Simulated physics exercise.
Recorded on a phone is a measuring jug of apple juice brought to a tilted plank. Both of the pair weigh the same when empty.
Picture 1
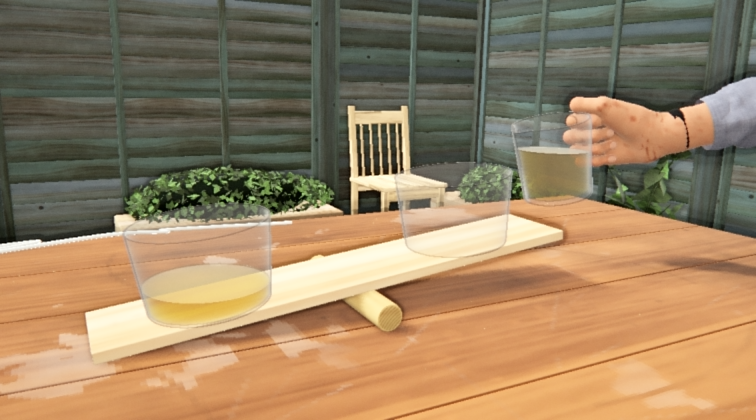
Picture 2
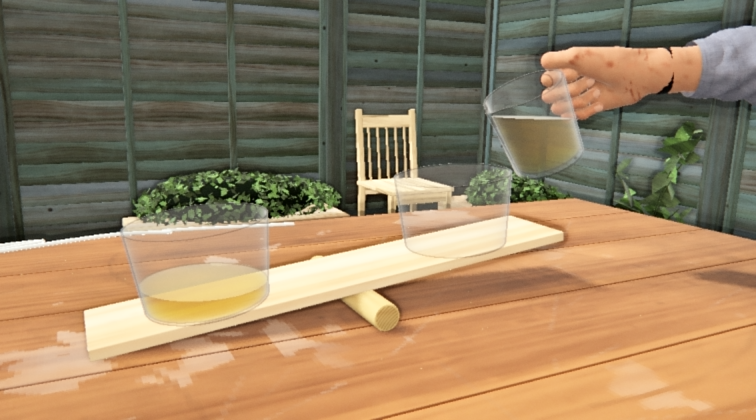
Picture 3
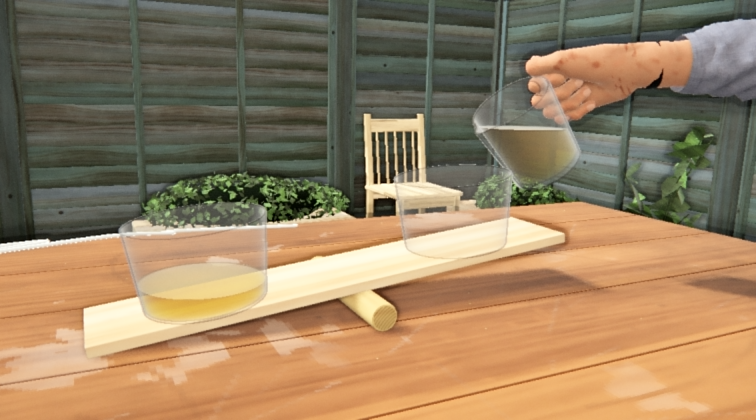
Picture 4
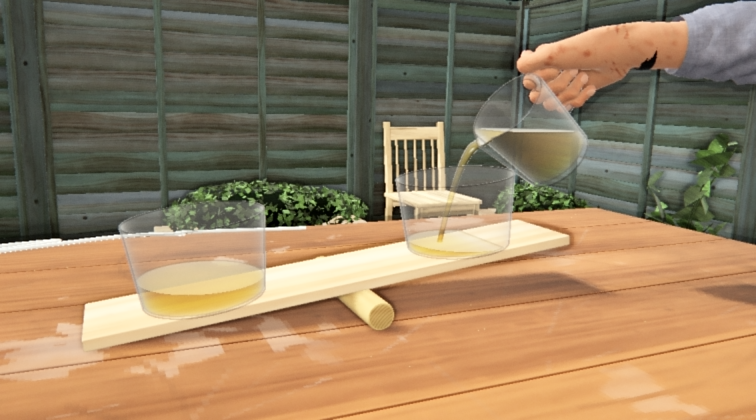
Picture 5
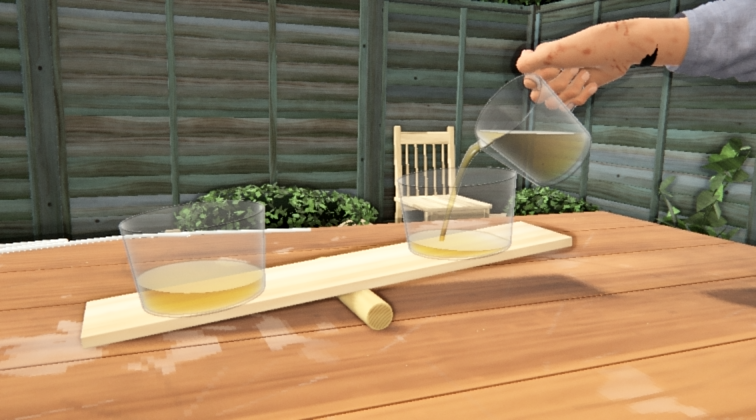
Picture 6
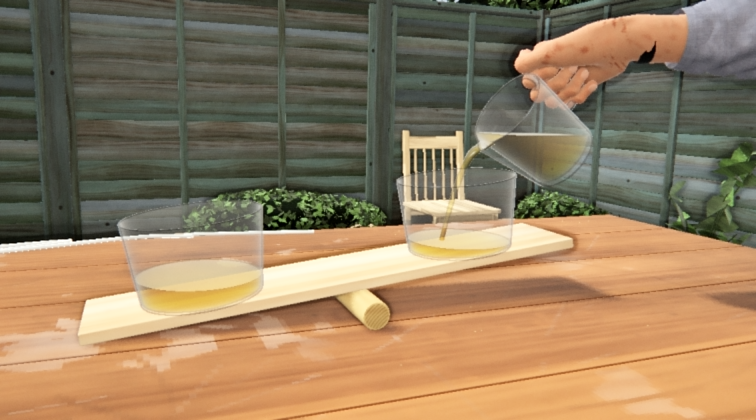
A hand tilts a measuring jug and pours apple juice into the raised right tub.
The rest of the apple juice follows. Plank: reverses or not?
Most likely it will swap sides.
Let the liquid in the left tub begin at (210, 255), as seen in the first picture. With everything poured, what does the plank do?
With that start, it sits tight.
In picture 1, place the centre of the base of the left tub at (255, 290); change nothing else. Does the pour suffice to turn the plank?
Result noted: Turns over.
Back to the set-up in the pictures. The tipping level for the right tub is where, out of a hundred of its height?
I'd put it at around 25 percent.
Next, the right tub is about a quarter full; the plank leans as before.
After that, the right tub is about a third full; the plank has swung over, and that end is down.
Finally, the right tub is about a third full; the plank has swung over, and that end is down.
